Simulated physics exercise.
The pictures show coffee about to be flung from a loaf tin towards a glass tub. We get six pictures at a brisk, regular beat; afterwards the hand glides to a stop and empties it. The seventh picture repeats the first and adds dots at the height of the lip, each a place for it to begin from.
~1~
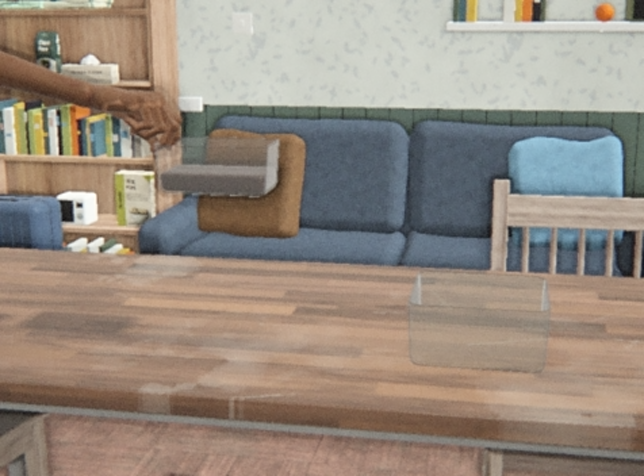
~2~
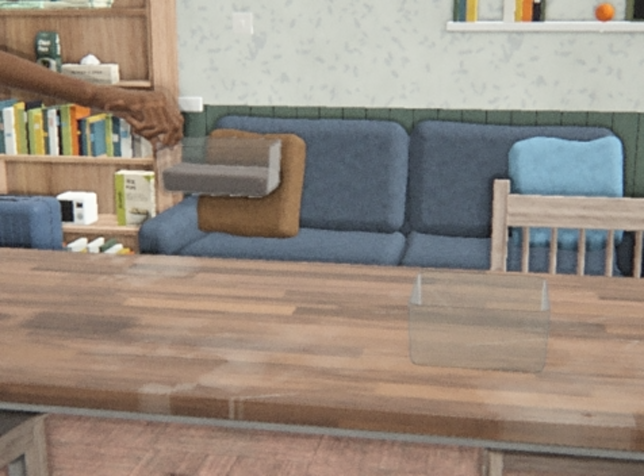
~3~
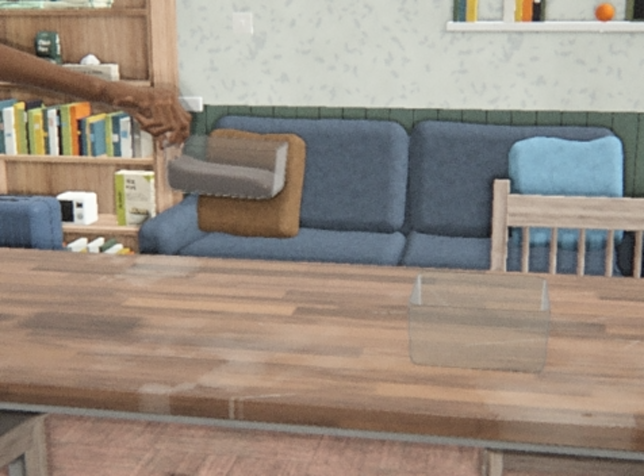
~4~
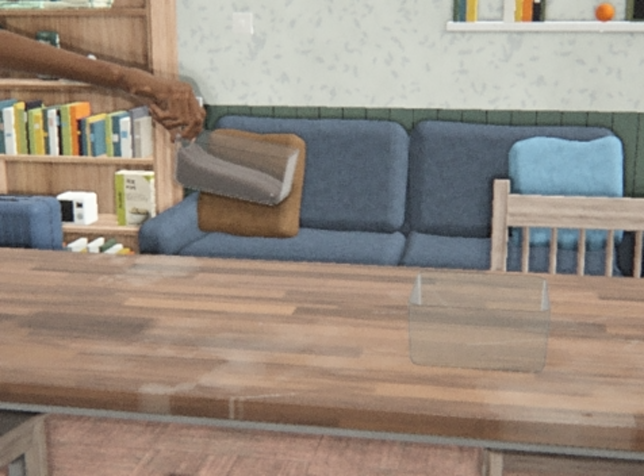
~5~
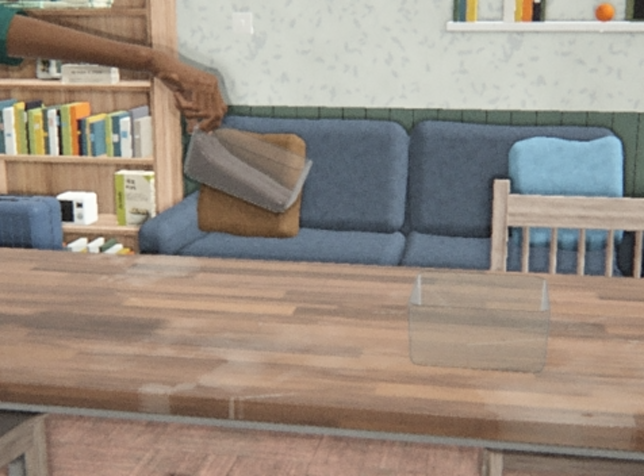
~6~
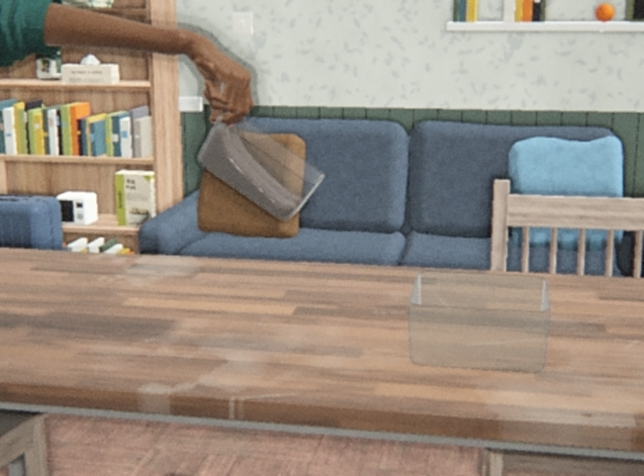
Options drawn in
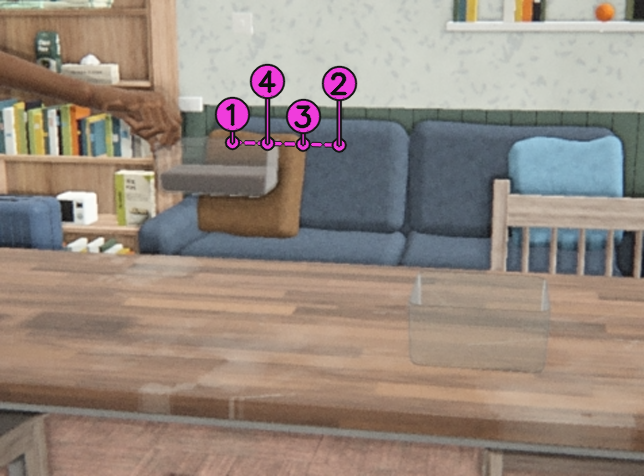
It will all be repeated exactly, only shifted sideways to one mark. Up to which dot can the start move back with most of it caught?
Choose 3.
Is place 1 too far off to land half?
Yes, that goes wrong.
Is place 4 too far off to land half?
Yes, that goes wrong.
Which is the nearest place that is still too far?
That is place 4.
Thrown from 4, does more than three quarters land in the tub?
No, it does not.
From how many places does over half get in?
Two.
On the marked copy, 1 at (232, 142); 2 at (339, 145); 3 at (303, 144); 4 at (267, 143).
For place 1, about 7 % lands in the tub, 91 % falls short.
For place 2, about 80 % lands in the tub, 11 % falls short and 9 % goes beside or beyond.
For place 3, about 66 % lands in the tub, 25 % falls short and 9 % goes beside or beyond.
For place 4, about 24 % lands in the tub, 72 % falls short and 4 % goes beside or beyond.
